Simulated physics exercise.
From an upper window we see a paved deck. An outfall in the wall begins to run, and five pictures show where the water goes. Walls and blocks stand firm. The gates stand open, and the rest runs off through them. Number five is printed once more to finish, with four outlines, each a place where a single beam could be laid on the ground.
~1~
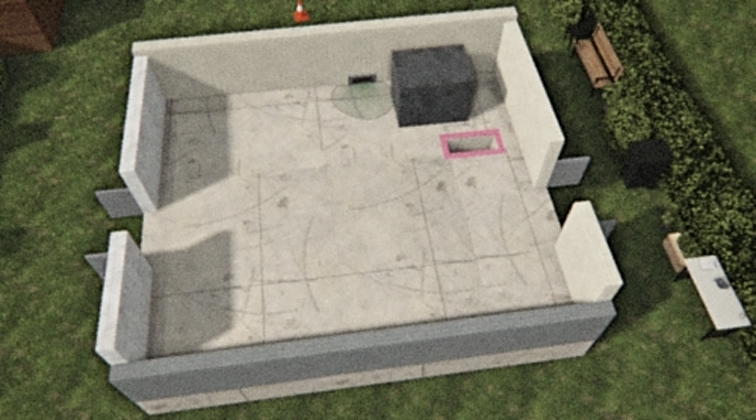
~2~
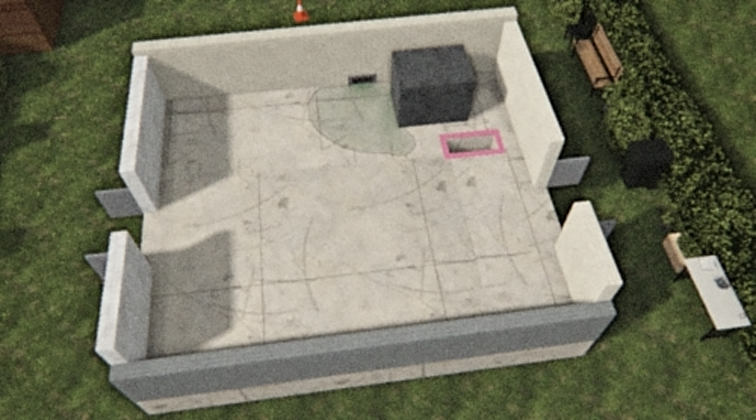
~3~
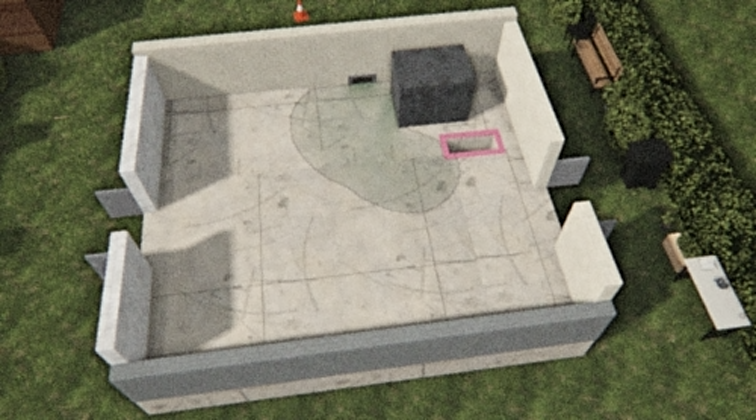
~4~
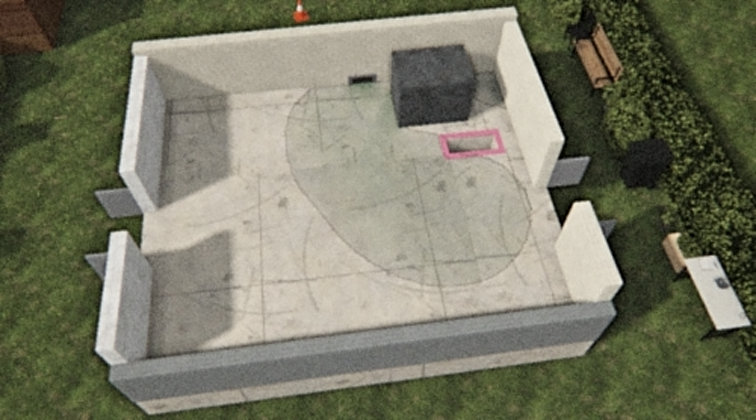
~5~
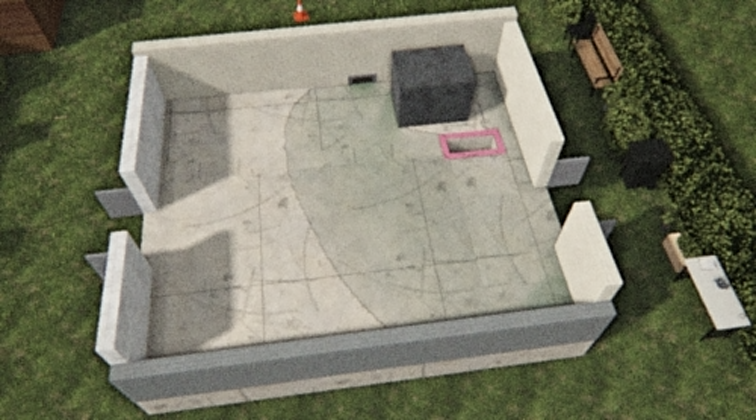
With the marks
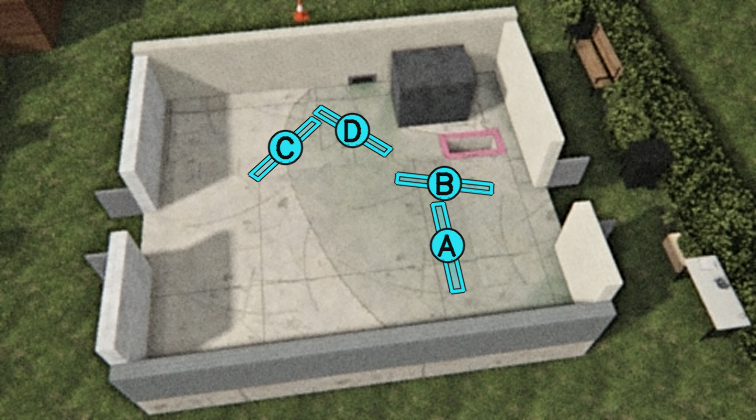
A paved deck enclosed by low pale walls, with open gates on the left and right, is seen from a high window above grass. A dark grey block stands near the back wall beside a small dark outfall, with a pink-edged drain pit just in front and a hedge, bench and white table to the right. Greenish water spreads from the outfall, curving around the block and widening toward the front and right until it enters the pit, while the view stays still.
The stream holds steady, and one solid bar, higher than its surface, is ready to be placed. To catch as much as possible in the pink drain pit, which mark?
It is D.
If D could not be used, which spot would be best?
B it is.
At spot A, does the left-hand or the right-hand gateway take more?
The right gate.
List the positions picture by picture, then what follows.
In the first picture, outfall at (362, 79); pink drain pit at (472, 144); open gate at (544, 216); open gate at (155, 240); 3 % of the ground under water, visible out to (391, 107); pink drain pit still dry.
In the second picture, 8 % of the ground under water, visible out to (413, 143); pink drain pit still dry.
In the third picture, 18 % of the ground under water, visible out to (420, 205); pink drain pit still dry.
In the fourth picture, 35 % of the ground under water, visible out to (476, 275); pink drain pit still dry.
In the fifth picture, 50 % of the ground under water, visible out to (551, 288); pink drain pit taking water.
In cyan, A from (457, 290) to (437, 204); B from (397, 178) to (491, 188); C from (254, 176) to (315, 120); D from (318, 110) to (387, 151).
If A is chosen, about 8 % of the stream goes into the pink drain pit, about 87 % out by the gates.
If B is chosen, about 22 % of the stream goes into the pink drain pit, about 75 % out by the gates.
If C is chosen, about 6 % of the stream goes into the pink drain pit, about 90 % out by the gates.
If D is chosen, about 29 % of the stream goes into the pink drain pit, about 66 % out by the gates.
